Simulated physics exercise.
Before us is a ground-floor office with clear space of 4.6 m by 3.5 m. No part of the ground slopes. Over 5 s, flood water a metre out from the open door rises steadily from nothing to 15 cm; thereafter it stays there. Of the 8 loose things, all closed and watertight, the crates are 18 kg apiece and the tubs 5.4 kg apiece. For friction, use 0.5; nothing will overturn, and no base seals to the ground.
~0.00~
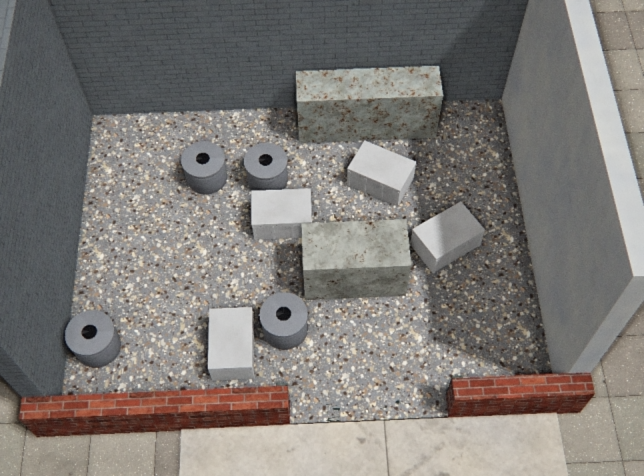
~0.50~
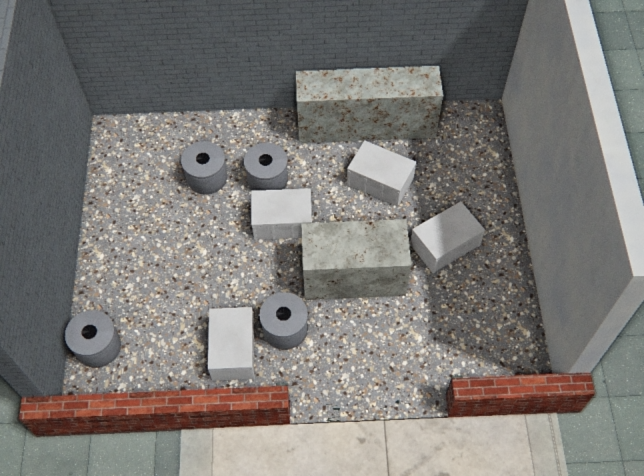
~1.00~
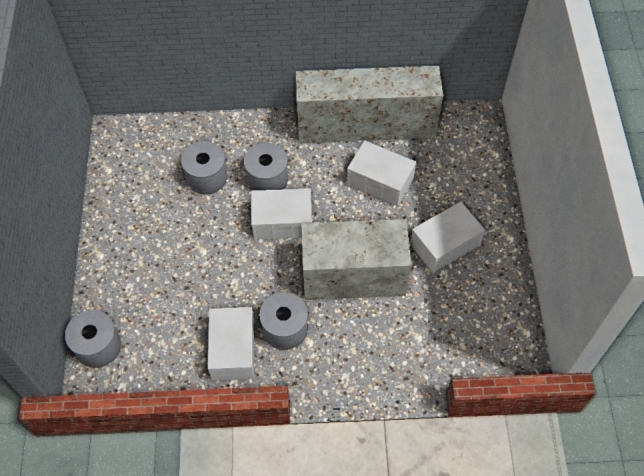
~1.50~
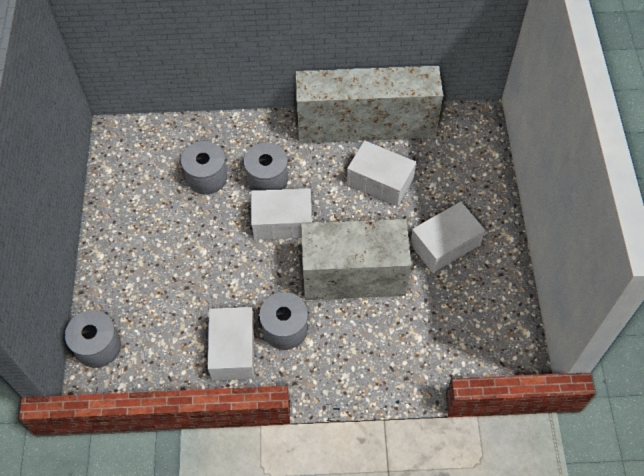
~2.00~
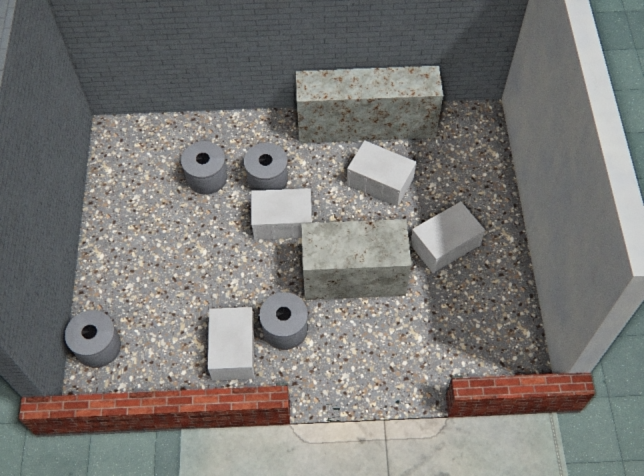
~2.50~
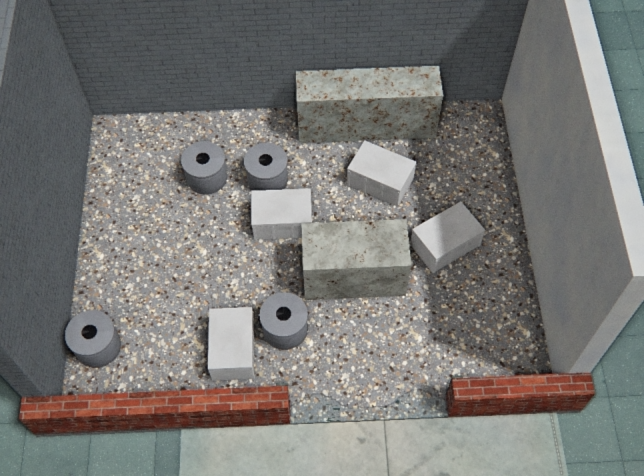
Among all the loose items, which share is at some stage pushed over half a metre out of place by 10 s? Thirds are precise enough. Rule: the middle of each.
I'd put it at less than a third.
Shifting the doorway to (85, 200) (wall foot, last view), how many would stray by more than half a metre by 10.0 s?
Then it comes to 3 of them.
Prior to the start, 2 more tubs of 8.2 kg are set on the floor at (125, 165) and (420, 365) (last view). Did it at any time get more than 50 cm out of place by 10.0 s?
Order as asked - inside the cutoff and beyond the cutoff.
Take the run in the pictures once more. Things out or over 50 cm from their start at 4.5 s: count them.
Result: 0.
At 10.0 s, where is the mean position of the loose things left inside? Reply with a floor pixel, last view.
The average lands around (255, 231).
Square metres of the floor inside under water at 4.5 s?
About 2.0 m2.
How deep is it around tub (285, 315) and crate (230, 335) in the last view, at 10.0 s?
I'd estimate 5 cm for the first and 4 cm for the second.
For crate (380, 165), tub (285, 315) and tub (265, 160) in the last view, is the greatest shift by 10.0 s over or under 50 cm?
So that's inside it for the first, beyond it for the second and inside it for the last.
After 3.5 s 0 of 8 are over 50 cm from their spots; 0 afloat.
After 4.5 s 0 of 8 are over 50 cm from their spots; 0 afloat.
After 7.0 s 1 of 8 are over 50 cm from their spots; 0 afloat.
After 10.0 s 1 of 8 are over 50 cm from their spots, and 1 have been at some point; 2 afloat.
